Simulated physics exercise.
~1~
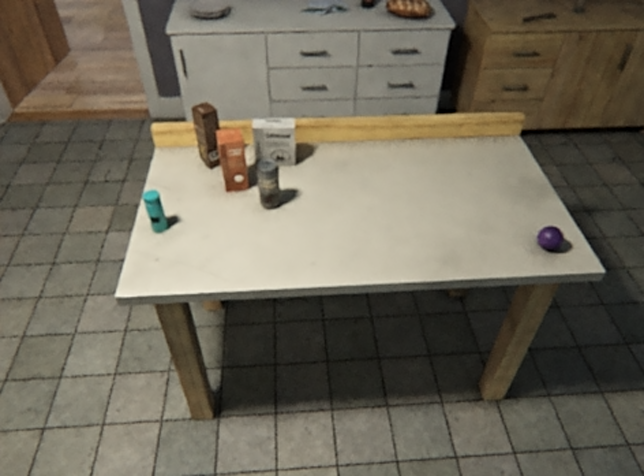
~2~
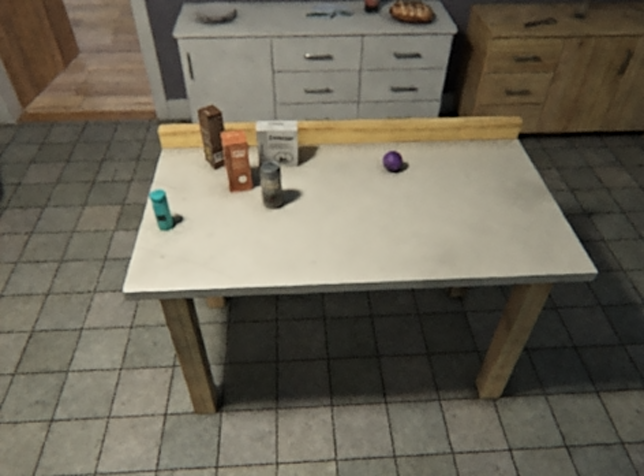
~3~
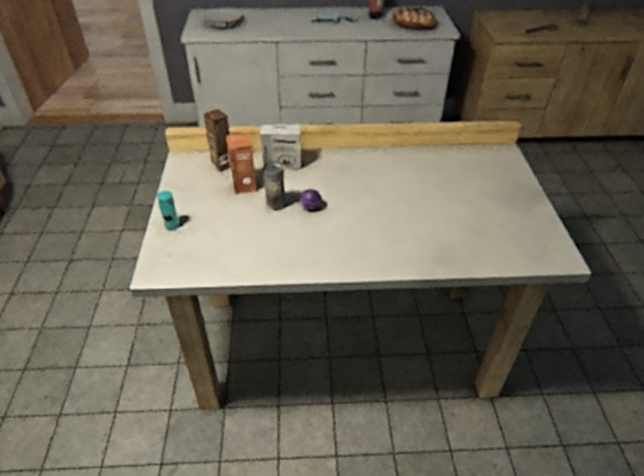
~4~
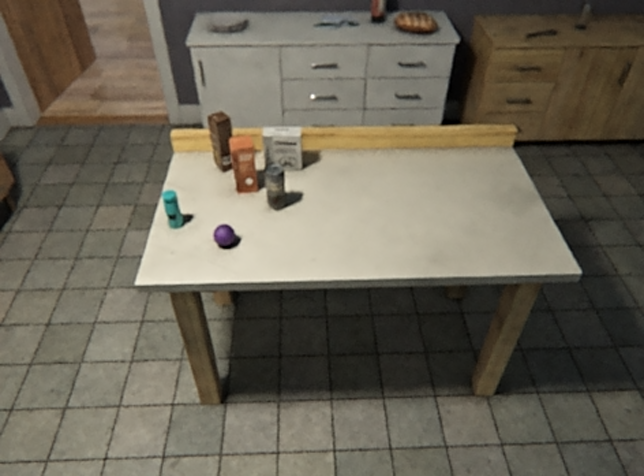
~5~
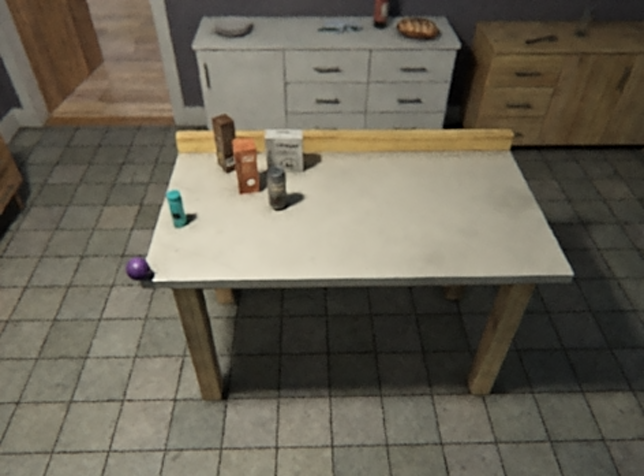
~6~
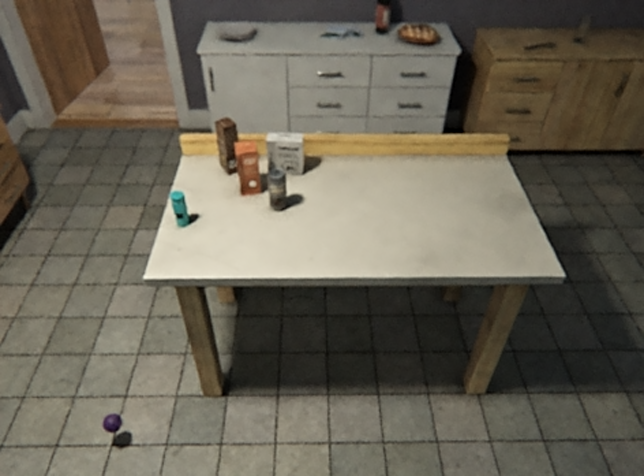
The clip shows a purple ball rolling across a pale table toward the rail on its far side, then heading back toward the near left, passing a grey can, cartons, a white packet and a turquoise shaker, before dropping off the left edge toward the tiled floor while the other objects stay in place.
